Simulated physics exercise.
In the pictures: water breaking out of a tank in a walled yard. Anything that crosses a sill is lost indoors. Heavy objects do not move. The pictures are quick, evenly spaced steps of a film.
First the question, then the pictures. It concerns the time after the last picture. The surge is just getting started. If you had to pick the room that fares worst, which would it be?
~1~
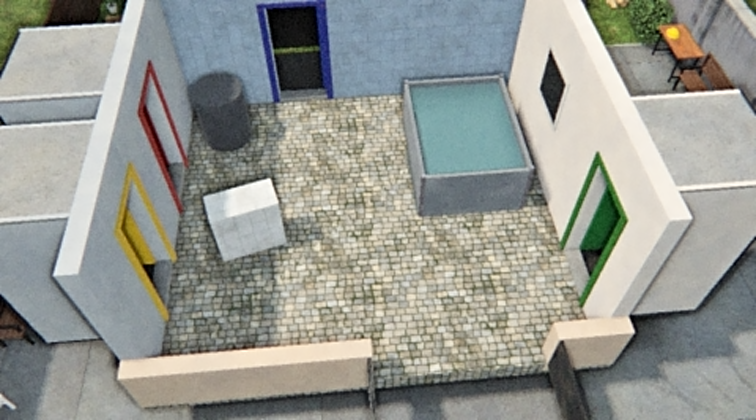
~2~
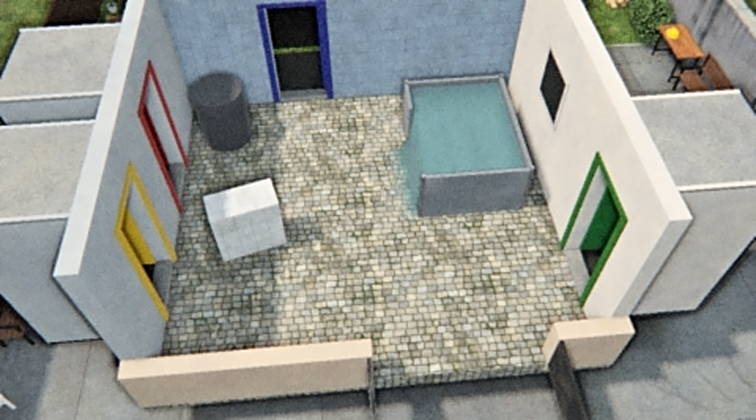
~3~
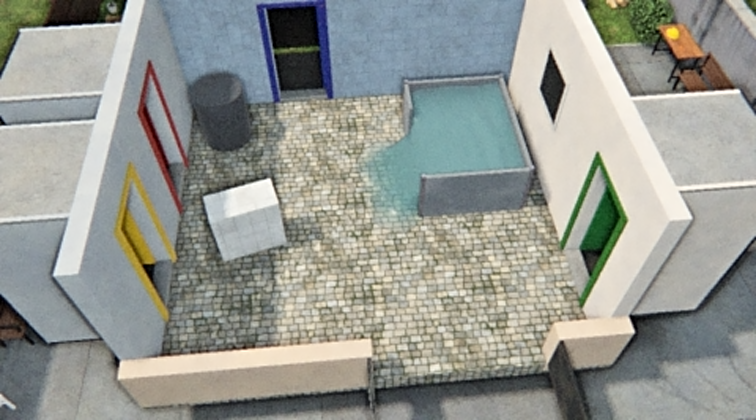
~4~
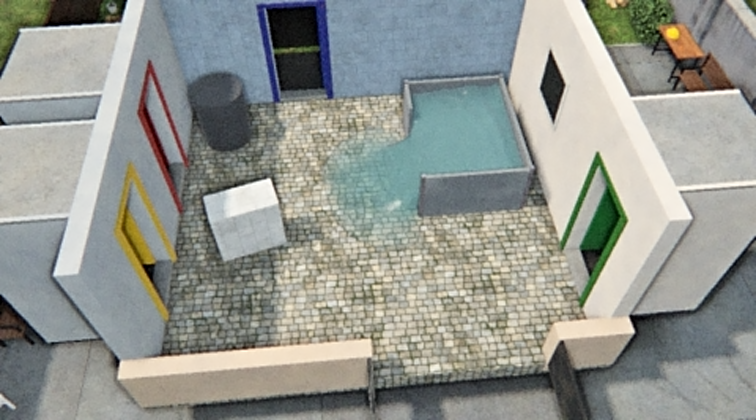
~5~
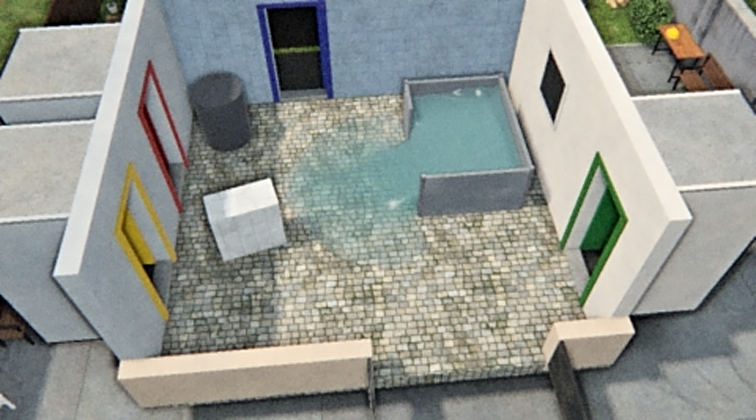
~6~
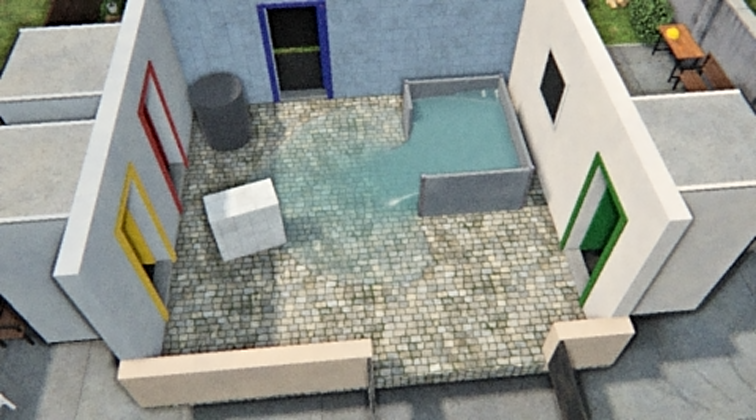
I would pick the red room.
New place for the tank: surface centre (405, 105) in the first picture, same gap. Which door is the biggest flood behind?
The answer is the door marked red.
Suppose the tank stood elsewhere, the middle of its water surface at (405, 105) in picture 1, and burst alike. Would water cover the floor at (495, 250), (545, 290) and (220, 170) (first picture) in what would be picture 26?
Point by point, the spots are not hit, not hit and hit.
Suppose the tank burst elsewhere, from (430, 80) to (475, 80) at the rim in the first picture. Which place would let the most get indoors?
Most of it gets in at the door marked green.
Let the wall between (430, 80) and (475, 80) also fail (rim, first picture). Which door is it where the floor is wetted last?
Last of all, the yellow door.
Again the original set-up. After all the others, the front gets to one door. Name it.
The green door.
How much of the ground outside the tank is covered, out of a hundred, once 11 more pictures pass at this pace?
Around 60 percent.
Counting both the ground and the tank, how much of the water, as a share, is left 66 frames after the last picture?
Roughly 74 out of every hundred parts.
A moment on, water covers 50 % of the floor; yellow door wet at the sill, nothing in, blue door a trickle in, red door some in, green door not reached.
Next, water covers 60 % of the floor; yellow door wet at the sill, nothing in, blue door a trickle in, red door a lot in, green door not reached.
Then, water covers 60 % of the floor; yellow door a trickle in, blue door a trickle in, red door a lot in, green door not reached.
Later, water covers 95 % of the floor; yellow door a lot in, blue door some in, red door a lot in, green door wet at the sill, nothing in.
In the end, water covers 100 % of the floor; yellow door a lot in, blue door a lot in, red door a lot in, green door some in; the red door has let in the most.
